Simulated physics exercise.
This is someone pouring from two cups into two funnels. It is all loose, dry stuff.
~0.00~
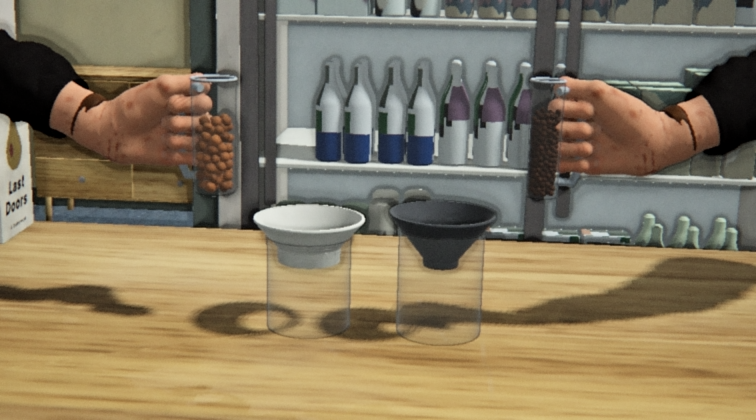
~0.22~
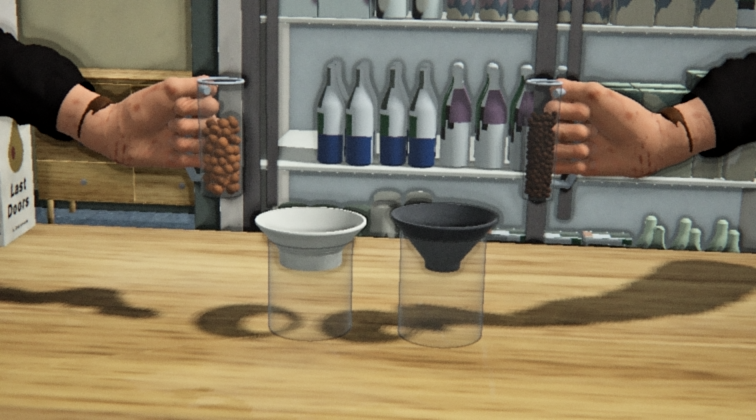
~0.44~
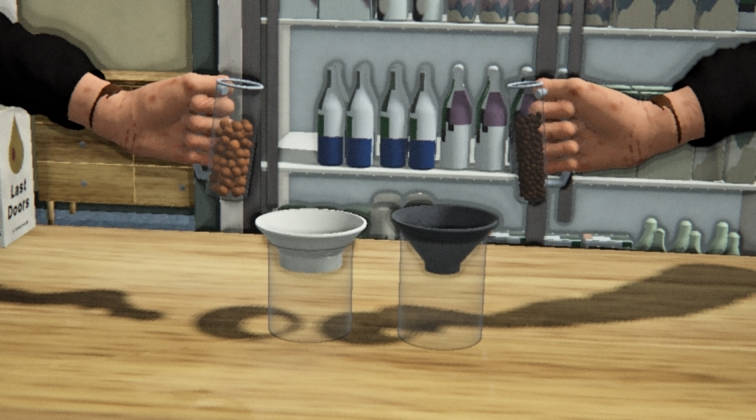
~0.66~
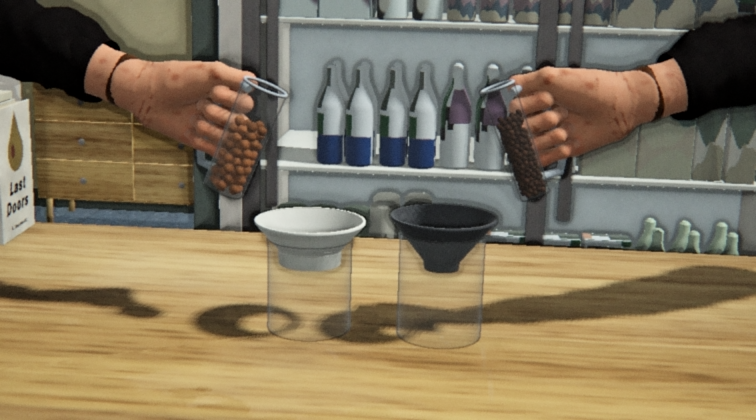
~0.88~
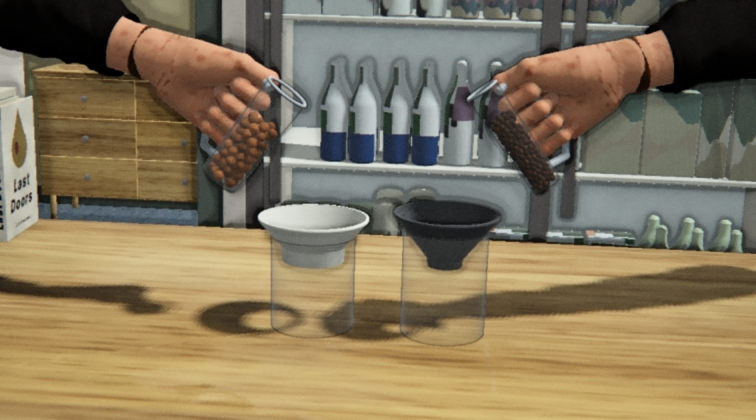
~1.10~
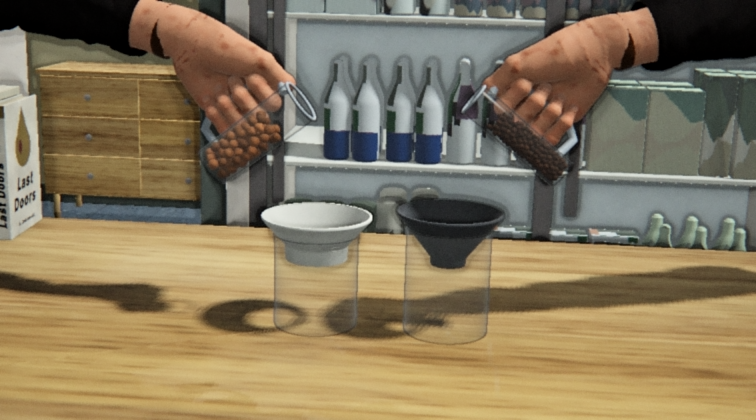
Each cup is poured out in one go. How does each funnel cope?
In the end the left one passes it all, and the right one passes it all.
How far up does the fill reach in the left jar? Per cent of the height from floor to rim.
Near 20 %.
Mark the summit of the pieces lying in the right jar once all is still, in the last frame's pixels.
Near (474, 317).
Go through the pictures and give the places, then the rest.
The first frame shows left funnel at (309, 226), outlet at (309, 260), about 6 pieces wide; left cup at (214, 136), holding hazelnuts; right funnel at (442, 222), outlet at (441, 266), about 6 pieces wide; right cup at (545, 139), holding allspice berries.
The second frame shows left cup at (221, 138), upright; right cup at (541, 141), upright.
The third frame shows left cup at (233, 140), tipped 7°; right cup at (529, 143), tipped 7°.
The fourth frame shows left cup at (244, 139), tipped 22°; right cup at (517, 142), tipped 22°.
The fifth frame shows left cup at (253, 136), tipped 37°; right cup at (515, 138), tipped 37°.
The sixth frame shows left funnel at (317, 224), outlet at (316, 258); left cup at (256, 135), tipped 52°; right funnel at (450, 221), outlet at (448, 264); right cup at (518, 137), tipped 52°.
Around 1.56 s, left, all still in the cup; right, all still in the cup.
Around 1.96 s, left, nearly all still in the cup, a small part in or over the funnel; right, nearly all still in the cup, a small part in or over the funnel, a stray few down in the jar.
Around 2.30 s, left, about a quarter still in the cup, about a third in or over the funnel, about half down in the jar; right, about a third still in the cup, about a third in or over the funnel, about a third down in the jar.
Finally (3.4 s), left, all down in the jar; right, all down in the jar.
